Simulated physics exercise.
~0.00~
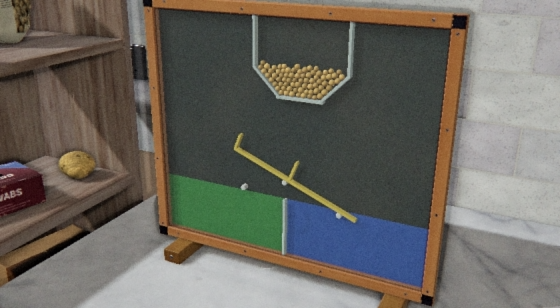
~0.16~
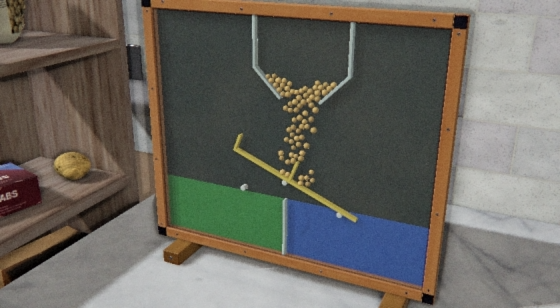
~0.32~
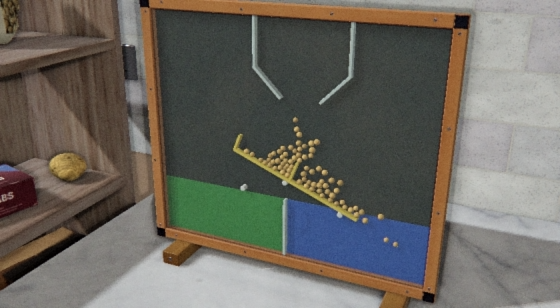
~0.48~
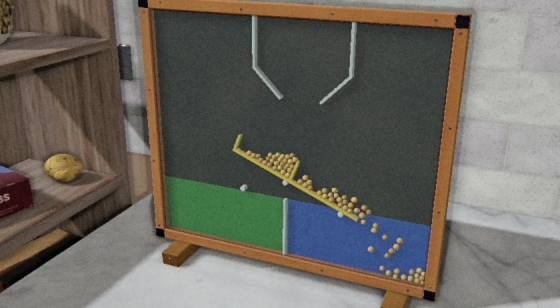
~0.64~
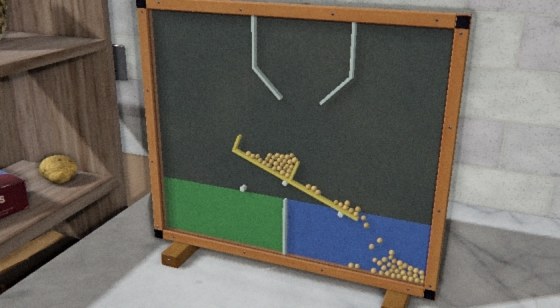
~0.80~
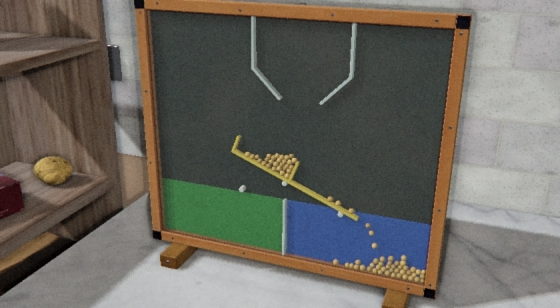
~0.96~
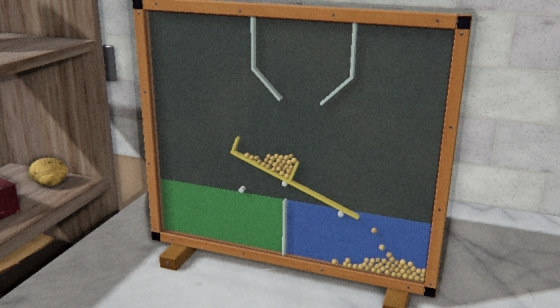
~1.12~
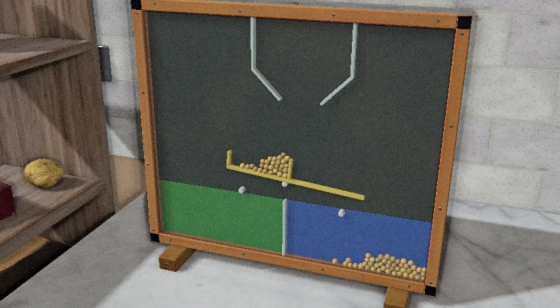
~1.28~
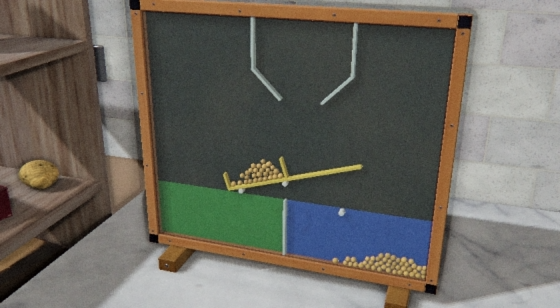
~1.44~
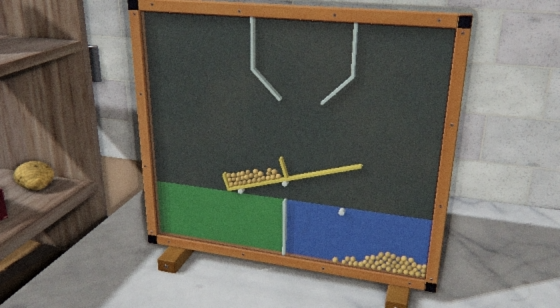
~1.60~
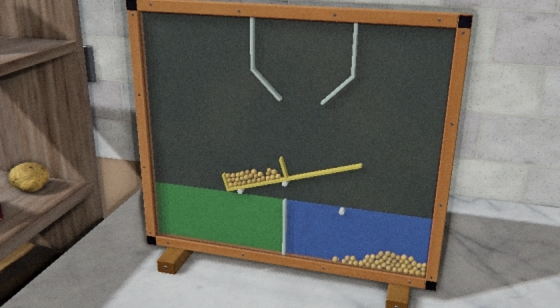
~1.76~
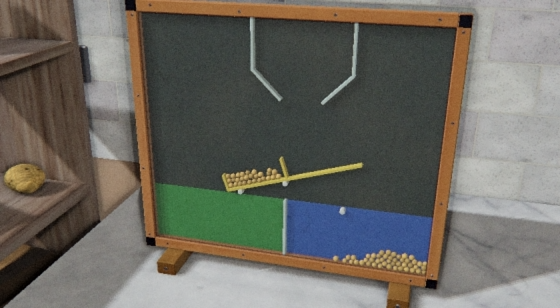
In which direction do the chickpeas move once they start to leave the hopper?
They move downward, pouring out of the hopper onto the yellow tray.
